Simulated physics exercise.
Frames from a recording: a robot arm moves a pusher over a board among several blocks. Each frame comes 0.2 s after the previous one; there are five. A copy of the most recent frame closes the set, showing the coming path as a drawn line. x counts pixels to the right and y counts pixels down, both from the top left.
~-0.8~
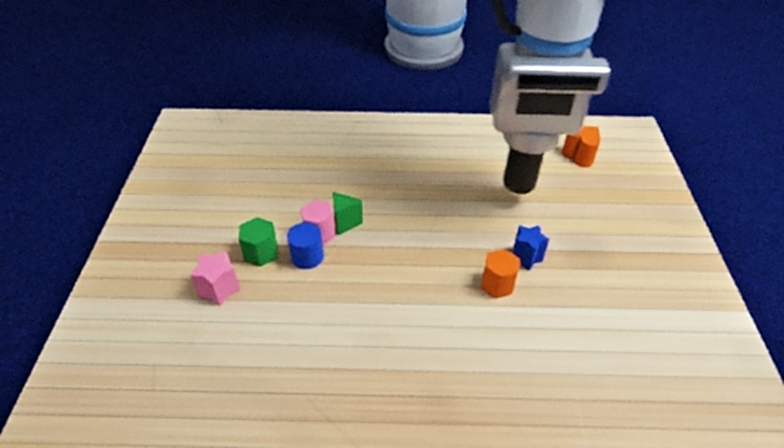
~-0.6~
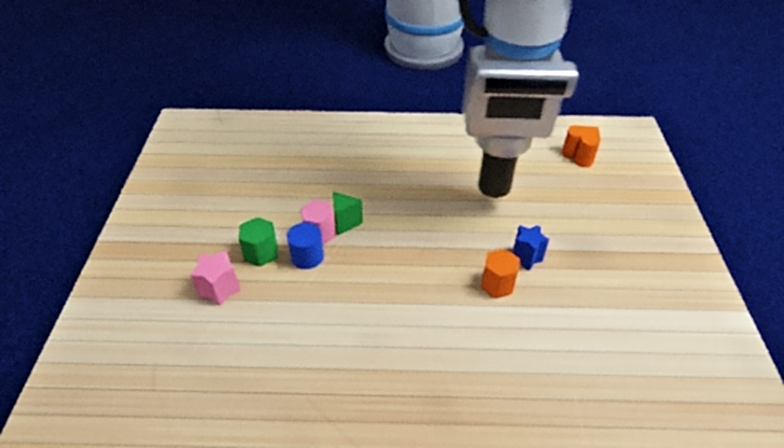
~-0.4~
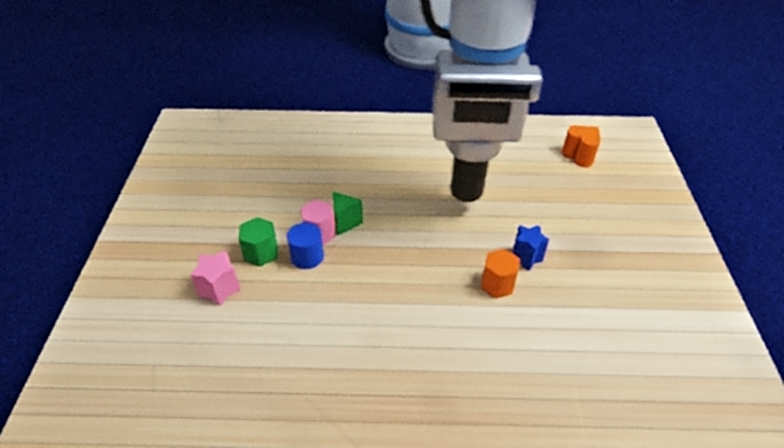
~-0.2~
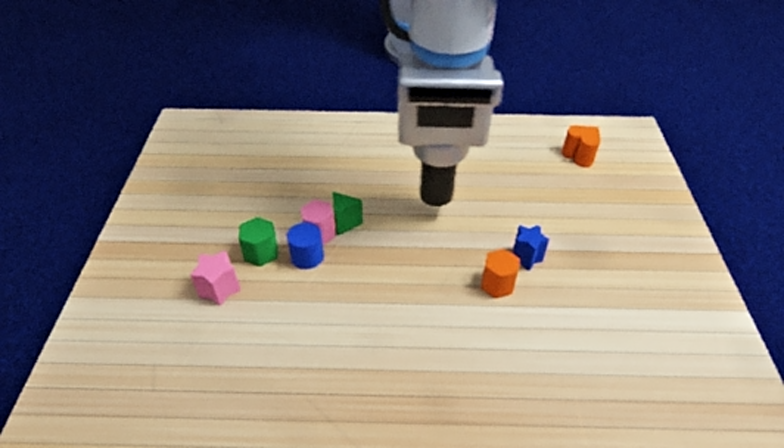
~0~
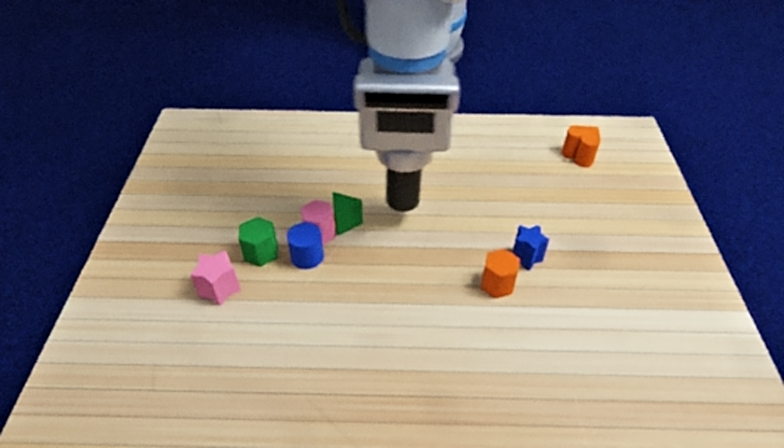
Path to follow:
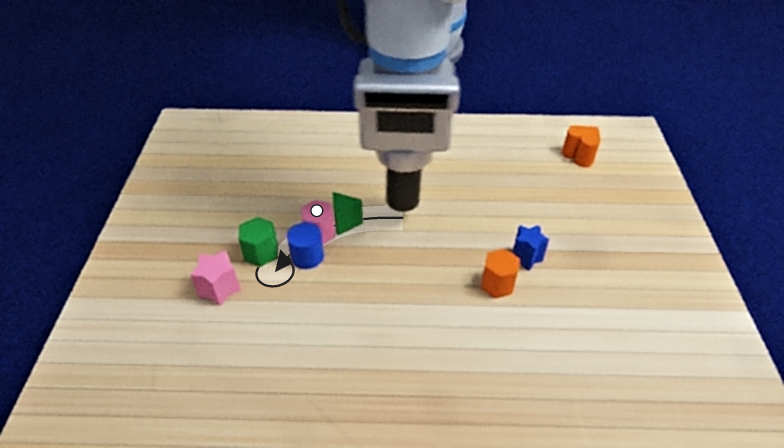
A robot arm moves its black-tipped pusher left above the board, leaving the colored blocks still.
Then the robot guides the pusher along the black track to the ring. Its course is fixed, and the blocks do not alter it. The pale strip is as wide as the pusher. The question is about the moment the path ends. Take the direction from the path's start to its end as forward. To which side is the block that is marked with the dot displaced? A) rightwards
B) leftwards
Correct choice: A.
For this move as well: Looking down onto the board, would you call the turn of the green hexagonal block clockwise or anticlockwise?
The block turns counter-clockwise.
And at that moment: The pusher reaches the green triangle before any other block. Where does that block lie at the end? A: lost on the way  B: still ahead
(A)
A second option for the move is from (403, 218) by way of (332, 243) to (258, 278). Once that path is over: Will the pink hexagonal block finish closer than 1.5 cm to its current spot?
No.
Path on the board, from (403, 218) via (354, 221) and (309, 239), ending at (275, 272); the dot is on the pink hexagonal block.
On the path given first. One third of the way, pusher (351, 204); blue circle (296, 239); pink hexagonal block (291, 214); green triangle (315, 205).
Two thirds of the way, pusher (305, 223); green hexagonal block (219, 238), turned 60° anticlockwise; blue circle (293, 242); pink hexagonal block (242, 217), turned 30° clockwise; green triangle (270, 217), turned 30° clockwise.
At the end, pusher (272, 255); pink star in place; green hexagonal block (218, 239), turned 65° anticlockwise; blue circle (274, 277); pink hexagonal block (234, 215), turned 60° clockwise; green triangle (252, 234), turned 105° clockwise.
